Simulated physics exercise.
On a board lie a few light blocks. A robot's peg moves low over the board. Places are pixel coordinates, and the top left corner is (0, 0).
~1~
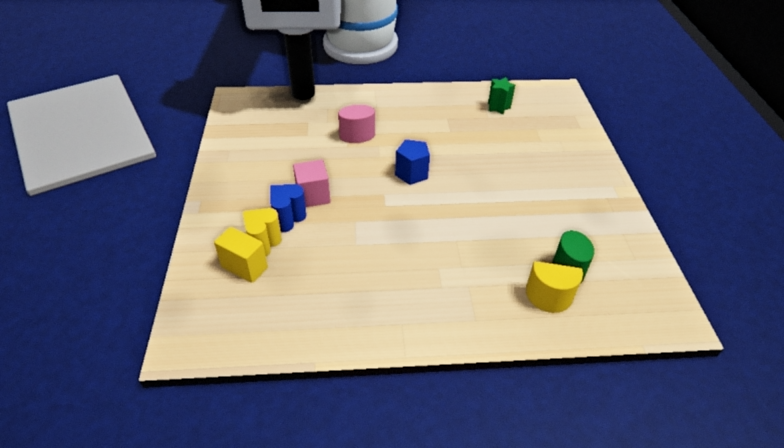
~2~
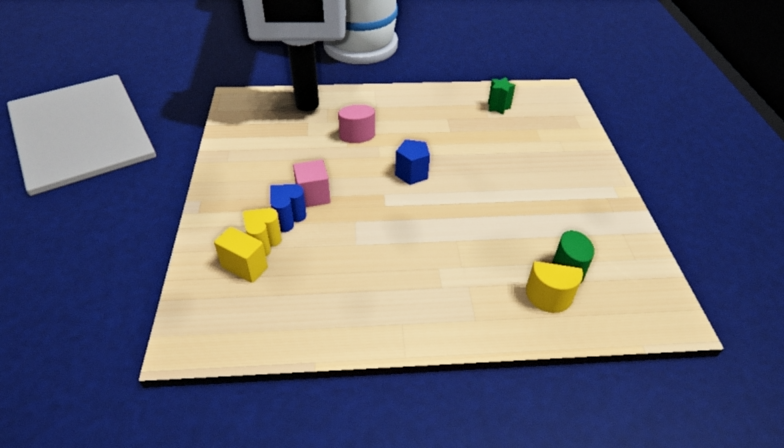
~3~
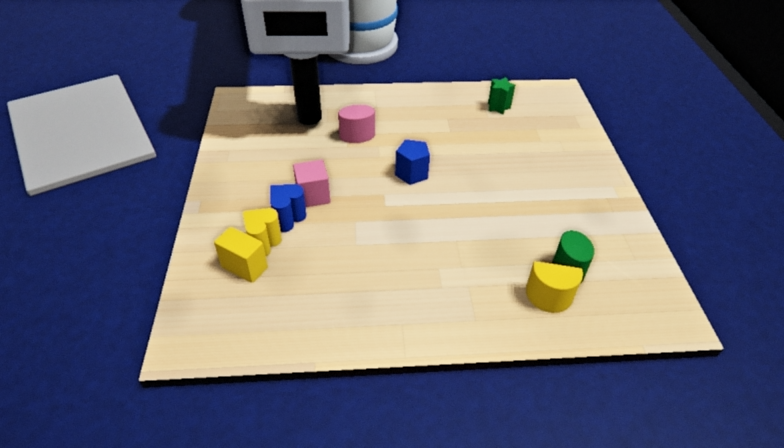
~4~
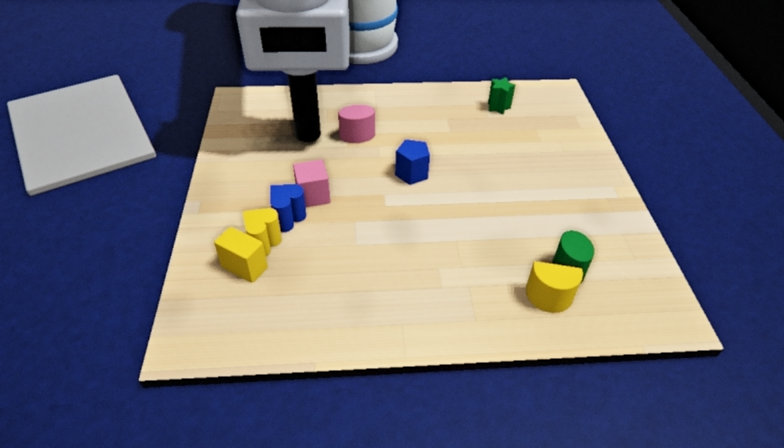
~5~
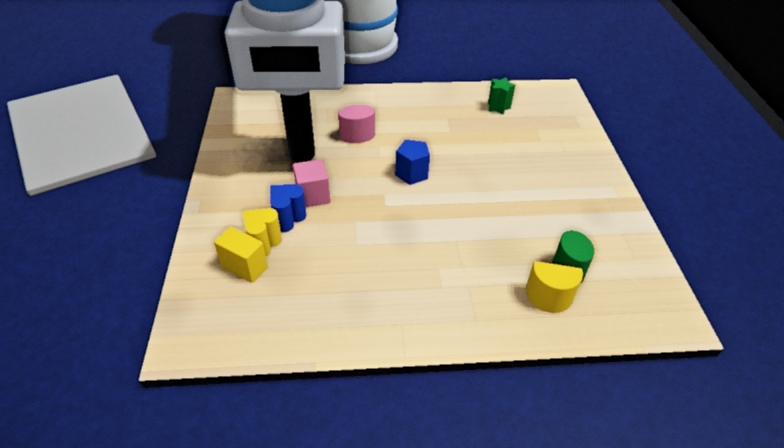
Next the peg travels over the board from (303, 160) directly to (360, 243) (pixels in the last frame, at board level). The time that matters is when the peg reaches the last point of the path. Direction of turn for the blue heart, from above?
The twist is clockwise.
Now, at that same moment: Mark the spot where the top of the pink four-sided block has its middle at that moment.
It is at (319, 215).
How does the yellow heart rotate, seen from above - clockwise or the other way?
Twists anticlockwise.
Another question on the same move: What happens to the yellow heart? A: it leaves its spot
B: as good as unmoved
Choice A: It leaves its spot.
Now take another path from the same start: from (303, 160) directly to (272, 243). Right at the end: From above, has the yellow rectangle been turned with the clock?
I expect so.
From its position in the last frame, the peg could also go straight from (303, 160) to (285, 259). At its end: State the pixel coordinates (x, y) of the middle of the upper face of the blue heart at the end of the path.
That would be at about pixel (287, 257).
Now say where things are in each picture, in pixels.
The first frame shows lower end of the peg at (304, 94), tops of blocks, yellow rectangle at (238, 242), yellow heart at (258, 219), blue heart at (284, 194), pink four-sided block at (310, 171).
The second frame shows peg at (307, 105), blocks as before.
The third frame shows peg at (310, 118), blocks as before.
The fourth frame shows peg at (308, 135), blocks as before.
The fifth frame shows peg at (302, 154), yellow rectangle at (238, 242), yellow heart at (258, 219), blue heart at (284, 194), pink four-sided block at (310, 171).
On the path given first. One third of the way, peg at (320, 180); yellow heart at (255, 221); blue heart at (281, 198), turned 15° clockwise; pink four-sided block at (313, 180), turned 15° clockwise.
Two thirds of the way, peg at (339, 207); yellow rectangle at (235, 245); yellow heart at (249, 222), turned 20° anticlockwise; blue heart at (280, 204), turned 65° clockwise; pink four-sided block at (321, 208), turned 55° clockwise.
At the end, peg at (360, 238); yellow rectangle at (235, 245); yellow heart at (249, 222), turned 20° anticlockwise; blue heart at (280, 204), turned 65° clockwise; pink four-sided block at (319, 215), turned 75° clockwise.
